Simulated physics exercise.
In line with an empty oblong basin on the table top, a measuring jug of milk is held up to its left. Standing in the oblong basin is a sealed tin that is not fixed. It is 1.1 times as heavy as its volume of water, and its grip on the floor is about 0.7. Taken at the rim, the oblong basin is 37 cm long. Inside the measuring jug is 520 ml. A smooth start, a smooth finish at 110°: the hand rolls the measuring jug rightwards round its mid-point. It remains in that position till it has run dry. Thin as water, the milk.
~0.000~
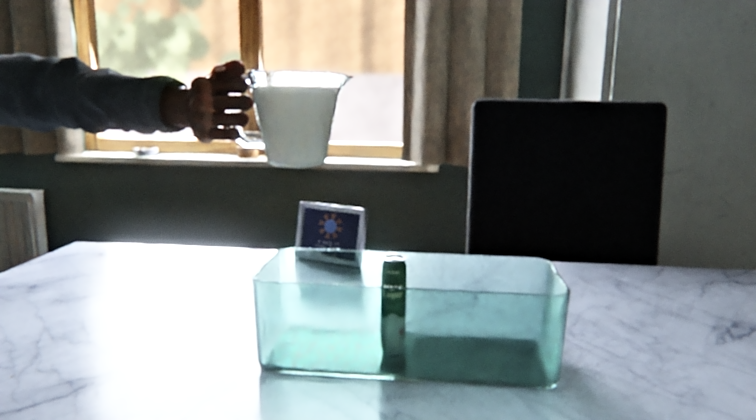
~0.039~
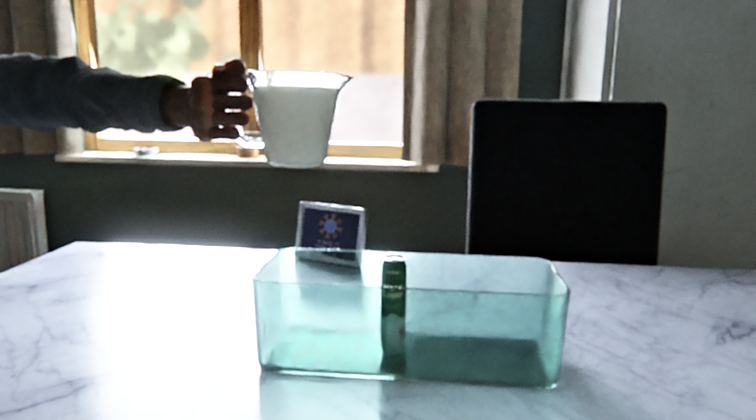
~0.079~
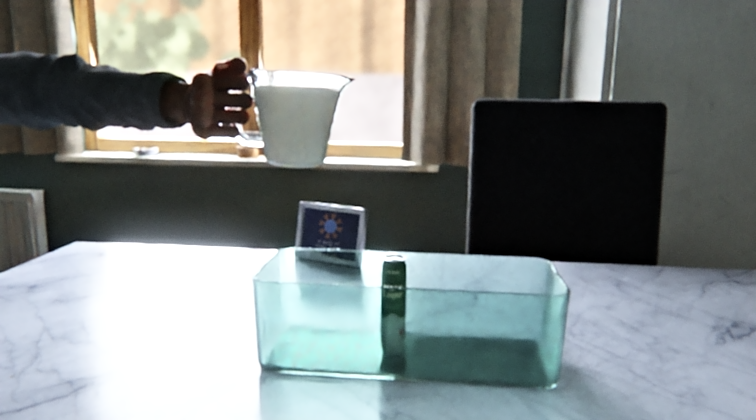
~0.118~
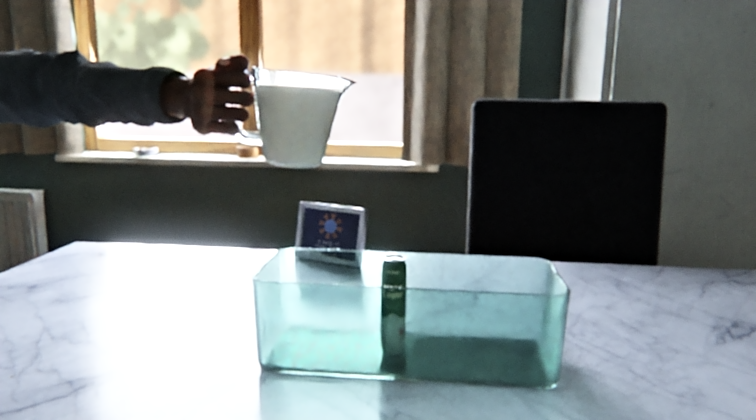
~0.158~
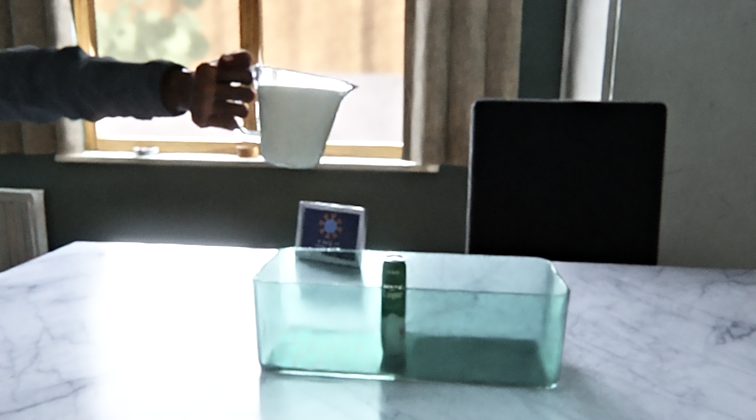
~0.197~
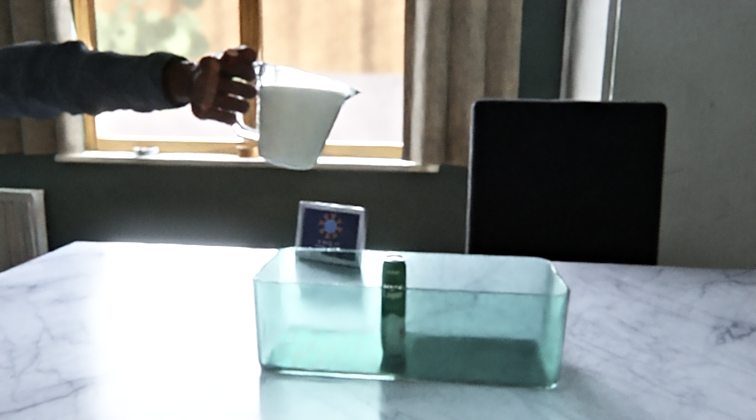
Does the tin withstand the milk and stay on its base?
My guess is it's going to keel over.
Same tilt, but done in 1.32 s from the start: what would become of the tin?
Then the tin does not tip.
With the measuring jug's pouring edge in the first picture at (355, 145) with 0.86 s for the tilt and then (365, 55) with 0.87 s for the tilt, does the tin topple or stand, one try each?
Trial 1 - tin stays standing; trial 2 - tin stays standing.
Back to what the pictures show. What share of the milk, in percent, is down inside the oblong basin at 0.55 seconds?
About 7%.
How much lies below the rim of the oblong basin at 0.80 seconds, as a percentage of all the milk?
Roughly 70 percent of it.
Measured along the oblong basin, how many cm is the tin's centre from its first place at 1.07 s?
Near 2 cm of travel.
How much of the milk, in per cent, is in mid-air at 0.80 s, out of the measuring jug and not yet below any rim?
About 22 per cent.
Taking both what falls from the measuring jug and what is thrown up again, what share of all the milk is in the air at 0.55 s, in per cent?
About 30 per cent.
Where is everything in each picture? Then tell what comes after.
In the first frame, it leans 0°; its right rim is at (353, 75); the milk meets the walls at (257, 86) and (339, 88); the oblong basin's rim runs from (267, 264) to (559, 277); the tin's top is at (394, 262).
In the second frame, it leans 1°; its right rim is at (354, 76); the milk meets the walls at (257, 86) and (339, 88).
In the third frame, it leans 2°; its right rim is at (355, 78); the milk meets the walls at (258, 85) and (340, 89).
In the fourth frame, it leans 5°; its right rim is at (357, 81); the milk meets the walls at (260, 85) and (341, 90).
In the fifth frame, it leans 9°; its right rim is at (359, 85); the milk meets the walls at (262, 85) and (344, 91).
In the sixth frame, it leans 14°; its right rim is at (362, 91); the milk meets the walls at (264, 86) and (349, 92).
By 0.55 s the tilt is 78° and 62 per cent is still to pour; the tin stands where it began.
By 0.80 s the tilt is 109° and 8 per cent is still to pour; the tin stands where it began.
By 1.07 s the tilt is 110° and 0 per cent is still to pour; the tin leans 19°.
By 1.36 s the tilt is 110° and 0 per cent is still to pour; the tin lies on its side.
At rest the tin lies on its side.
